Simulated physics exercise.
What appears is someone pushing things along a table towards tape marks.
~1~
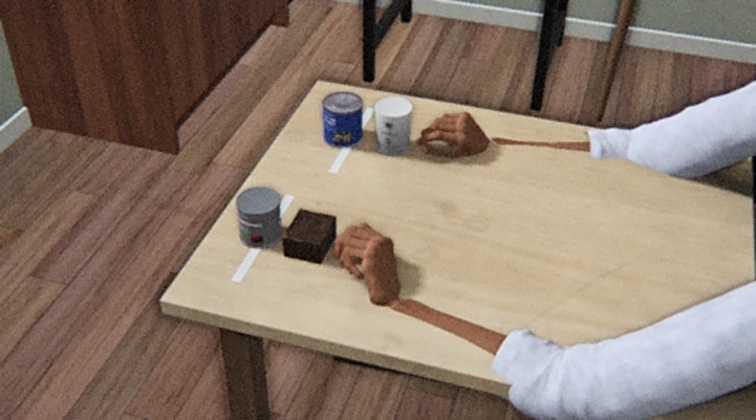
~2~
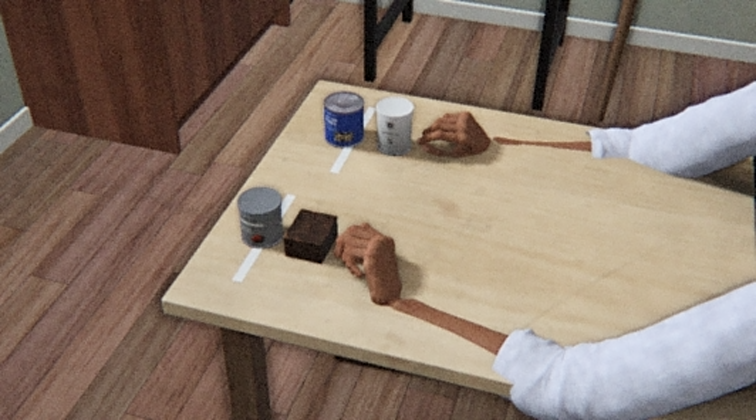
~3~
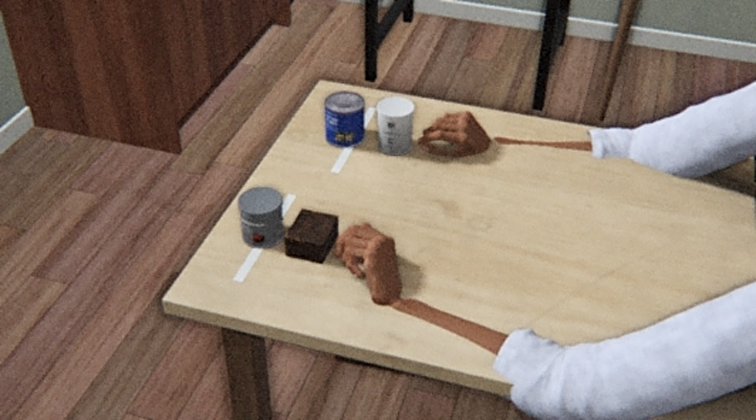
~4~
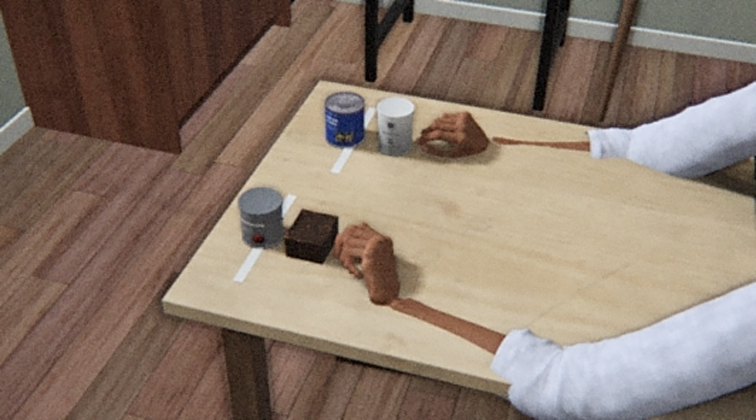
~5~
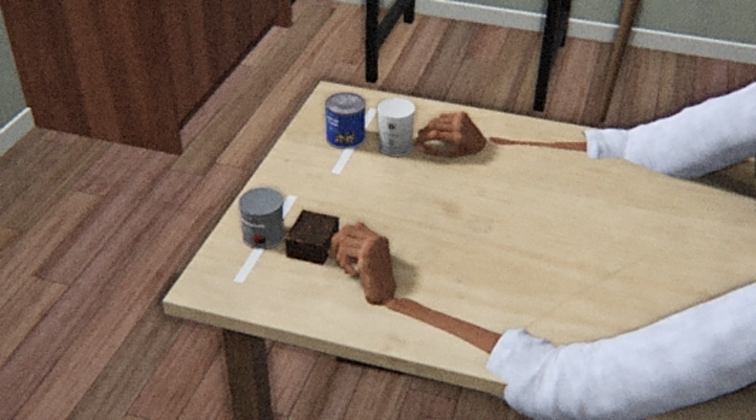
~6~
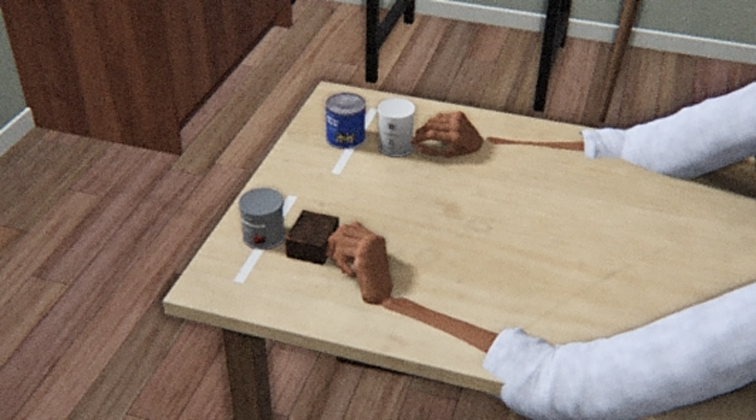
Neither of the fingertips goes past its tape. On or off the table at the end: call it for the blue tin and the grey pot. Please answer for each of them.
Calls: Blue tin on, grey pot off.
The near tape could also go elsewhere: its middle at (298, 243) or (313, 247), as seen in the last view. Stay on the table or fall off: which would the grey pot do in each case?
One after another: It does not fall; stays on the table.
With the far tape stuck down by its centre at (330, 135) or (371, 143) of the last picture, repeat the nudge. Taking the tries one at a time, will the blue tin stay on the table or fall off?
Off, then On.
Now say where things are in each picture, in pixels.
The first picture shows blue tin (343, 120); grey pot (259, 218); white tin (393, 127).
The second picture shows grey pot (261, 218); black block (311, 236).
The third picture shows blue tin (345, 119); white tin (395, 127).
The fourth picture shows grey pot (261, 218); black block (312, 236).
The fifth picture shows blue tin (345, 121); white tin (396, 128).
The sixth picture shows blue tin (346, 121); grey pot (262, 219); black block (313, 237).
Then, 1.36 s on from there, blue tin displaced about its own width near (300, 112); grey pot turned 17° from its first pose near (201, 209).
Then, 1.72 s on from there, blue tin displaced about its own width near (299, 112); grey pot on its way down near (175, 377).
In the end, the blue tin remains on top, near (299, 112); the grey pot falls off the table.
